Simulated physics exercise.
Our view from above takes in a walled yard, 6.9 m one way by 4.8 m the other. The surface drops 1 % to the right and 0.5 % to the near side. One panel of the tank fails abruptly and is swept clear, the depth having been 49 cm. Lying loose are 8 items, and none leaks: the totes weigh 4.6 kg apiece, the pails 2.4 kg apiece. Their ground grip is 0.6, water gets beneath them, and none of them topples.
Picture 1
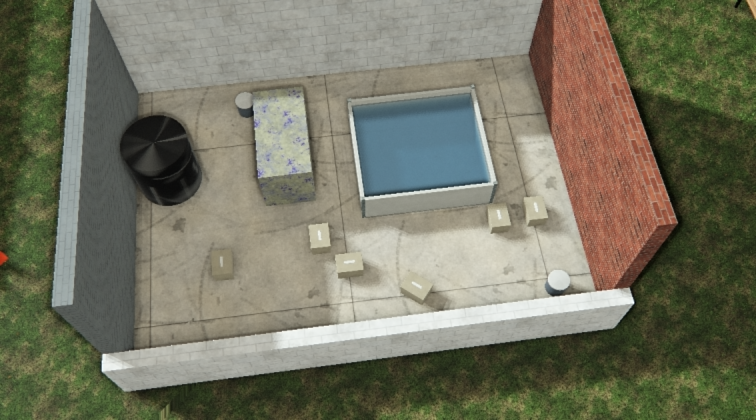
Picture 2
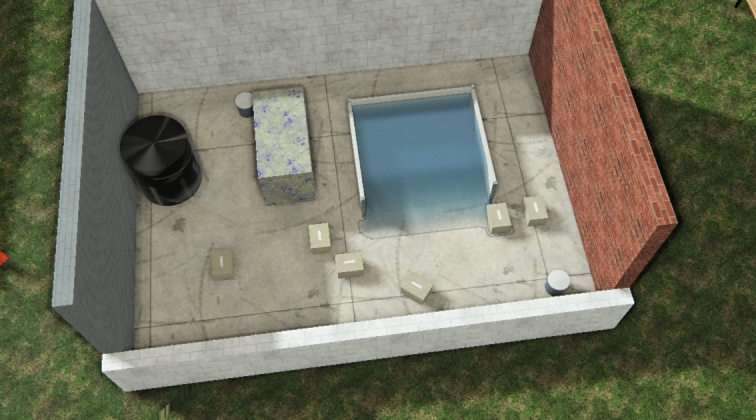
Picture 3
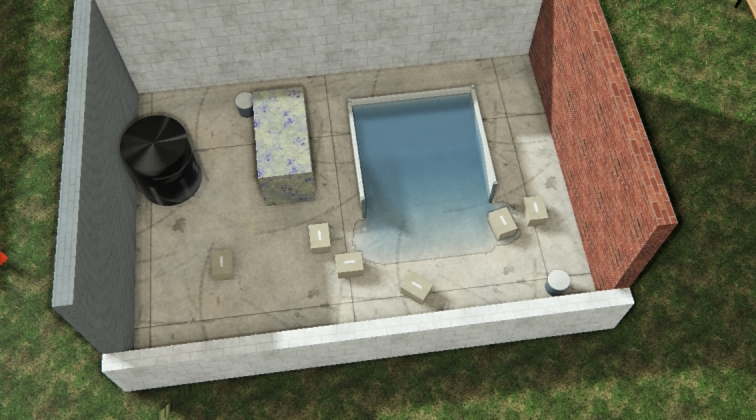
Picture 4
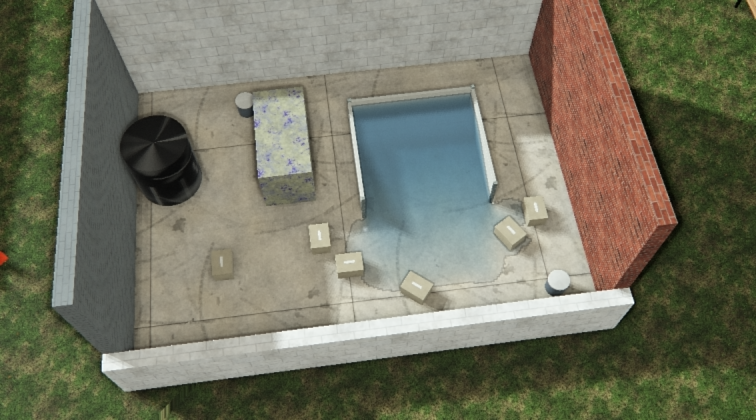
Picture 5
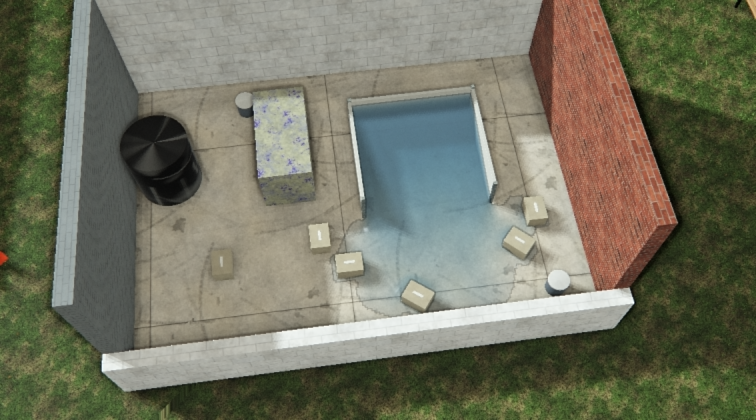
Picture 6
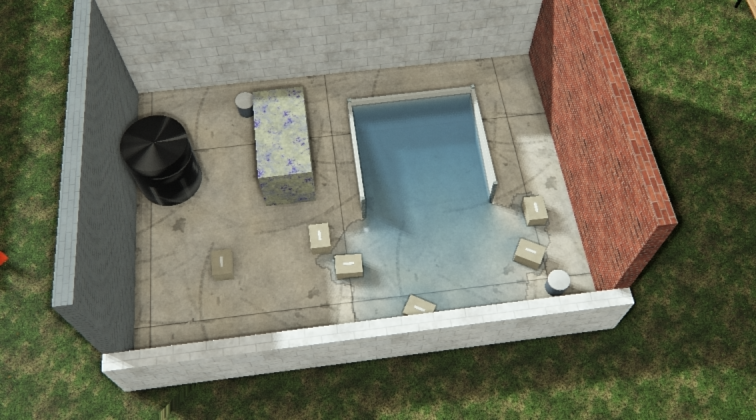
A walled yard with a blue pool of water in a raised tank is seen from above by a still camera. A black round tank and a speckled, flower-patterned block stand to the left, small beige boxes lie about the concrete, and a brick wall rises at right. The tank's near panel vanishes, water spreads toward the low white wall, and two boxes slide, first one rightward and nearer, then another nearer.
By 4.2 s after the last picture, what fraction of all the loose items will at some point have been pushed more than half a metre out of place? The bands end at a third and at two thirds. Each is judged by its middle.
We'll see a large share moved that far, two thirds or beyond.
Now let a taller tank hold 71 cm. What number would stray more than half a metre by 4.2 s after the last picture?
Then it comes to 7.
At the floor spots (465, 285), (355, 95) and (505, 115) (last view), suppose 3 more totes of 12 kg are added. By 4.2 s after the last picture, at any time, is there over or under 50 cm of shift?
Well, in turn they are above that, below that and above that.
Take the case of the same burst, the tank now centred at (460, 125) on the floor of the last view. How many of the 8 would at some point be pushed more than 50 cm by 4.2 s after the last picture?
The count would be 7.
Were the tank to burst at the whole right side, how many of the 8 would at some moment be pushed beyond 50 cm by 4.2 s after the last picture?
Then 5 of them would.
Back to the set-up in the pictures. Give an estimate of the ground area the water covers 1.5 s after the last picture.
About 13 m2.
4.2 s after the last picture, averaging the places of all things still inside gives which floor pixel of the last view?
They're centred close to (328, 159).
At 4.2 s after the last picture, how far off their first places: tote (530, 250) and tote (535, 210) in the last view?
Net shifts, in order: 300 cm and 200 cm.
Then, 0.4 s after the last picture 1 of 8 are over 50 cm from their spots; 1 afloat.
Then, 1.5 s after the last picture 3 of 8 are over 50 cm from their spots; 4 afloat.
Then, 2.8 s after the last picture 6 of 8 are over 50 cm from their spots; 5 afloat.
Then, 4.2 s after the last picture 6 of 8 are over 50 cm from their spots, and 6 have been at some point; 6 afloat.
